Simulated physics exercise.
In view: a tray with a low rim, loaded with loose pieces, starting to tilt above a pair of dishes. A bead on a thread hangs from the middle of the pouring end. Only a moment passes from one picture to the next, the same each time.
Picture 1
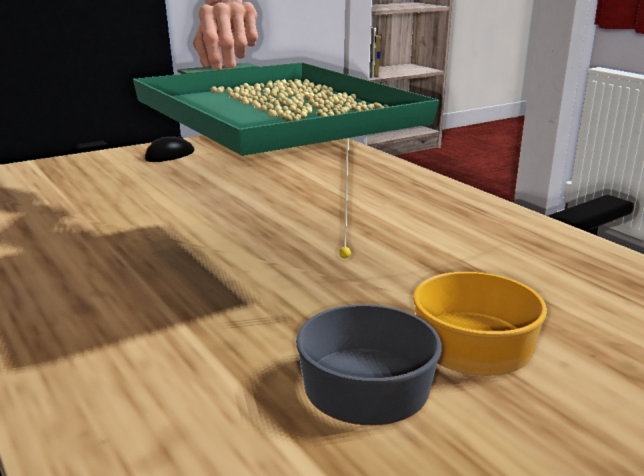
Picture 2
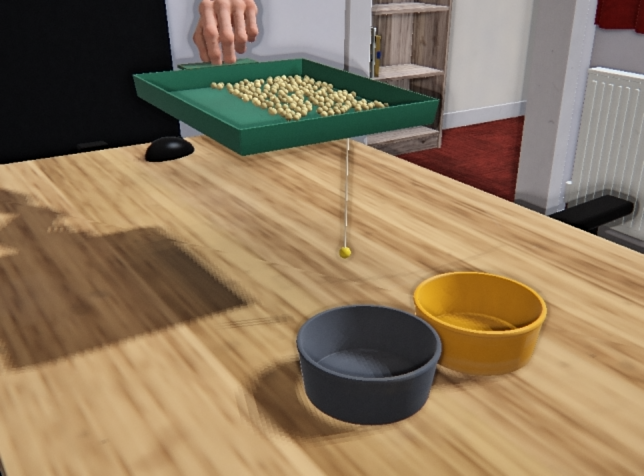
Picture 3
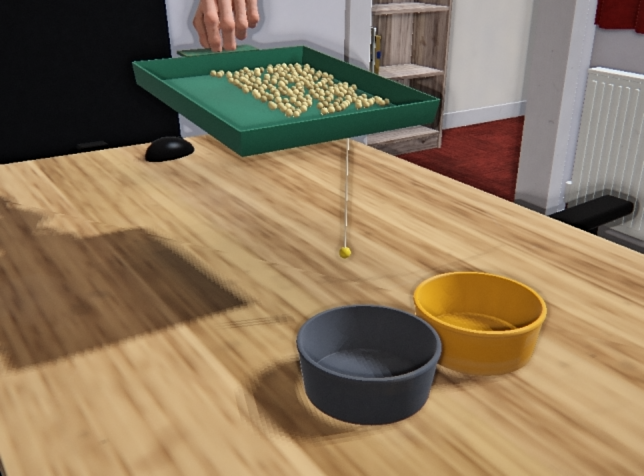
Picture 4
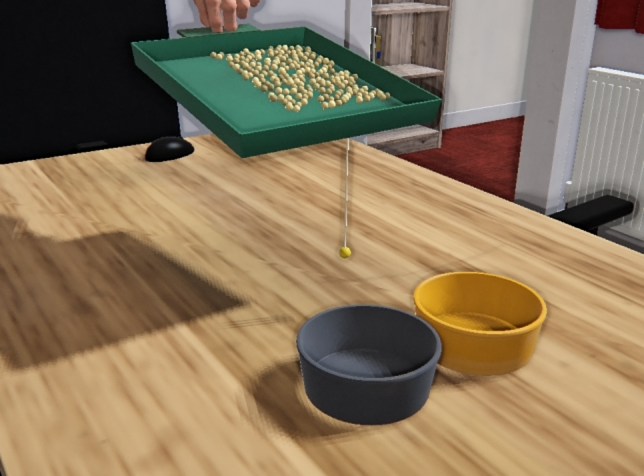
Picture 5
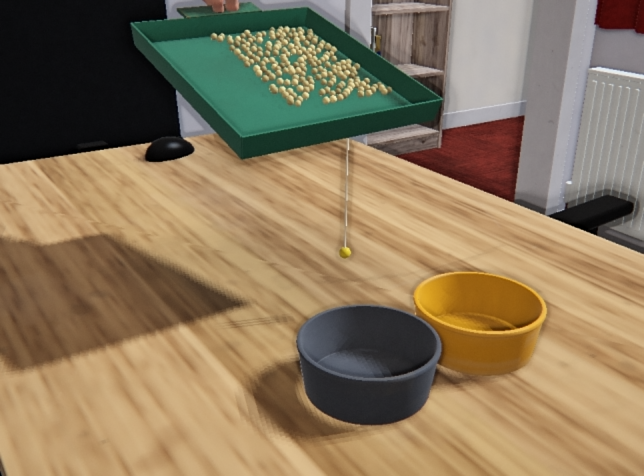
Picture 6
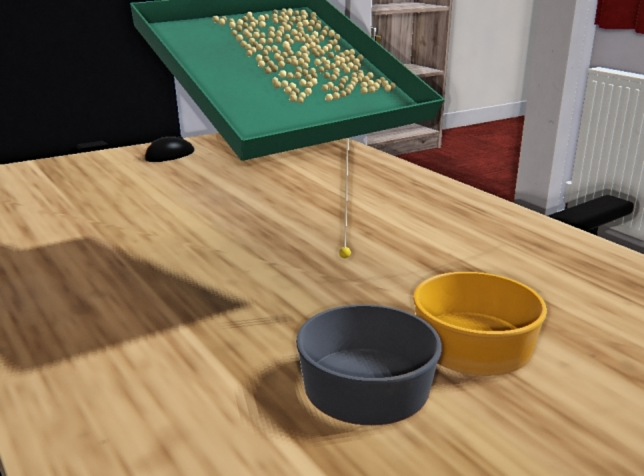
The footage shows a hand at the far side of a green tray of small beige pieces, above a gray dish and a yellow dish, raising that side so the tray tilts steadily while the hanging bead stays still.
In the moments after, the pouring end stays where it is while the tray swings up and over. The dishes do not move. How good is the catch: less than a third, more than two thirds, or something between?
In the dishes lies under a third of it.
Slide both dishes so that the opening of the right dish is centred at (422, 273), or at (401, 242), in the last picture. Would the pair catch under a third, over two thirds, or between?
First beyond two thirds, then under a third.
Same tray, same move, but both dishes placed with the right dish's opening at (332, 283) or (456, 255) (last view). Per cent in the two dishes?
Near 50 % and 60 %.
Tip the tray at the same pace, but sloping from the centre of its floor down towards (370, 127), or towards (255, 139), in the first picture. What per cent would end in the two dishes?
First some 0, then 0 per cent.
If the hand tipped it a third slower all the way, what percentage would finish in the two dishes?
Close to 20 per cent.
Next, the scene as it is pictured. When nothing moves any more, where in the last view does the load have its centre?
At about (373, 337).
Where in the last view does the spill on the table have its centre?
Around (357, 334).
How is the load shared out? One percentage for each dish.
The left dish has 10 per cent, the right dish has 10.
Soon after the last picture, tray tipped steeply; nearly all on the tray; a small part in the air.
A little later, tray tipped past a quarter turn; most on the tray; a stray few in the left dish; a stray few in the right dish; a small part outside both; a stray few in the air.
Later still, tray tipped past a quarter turn; a small part in the left dish; a small part in the right dish; most outside both; a stray few in the air.
At rest, tray tipped past a quarter turn; a small part in the left dish; a small part in the right dish; most outside both.
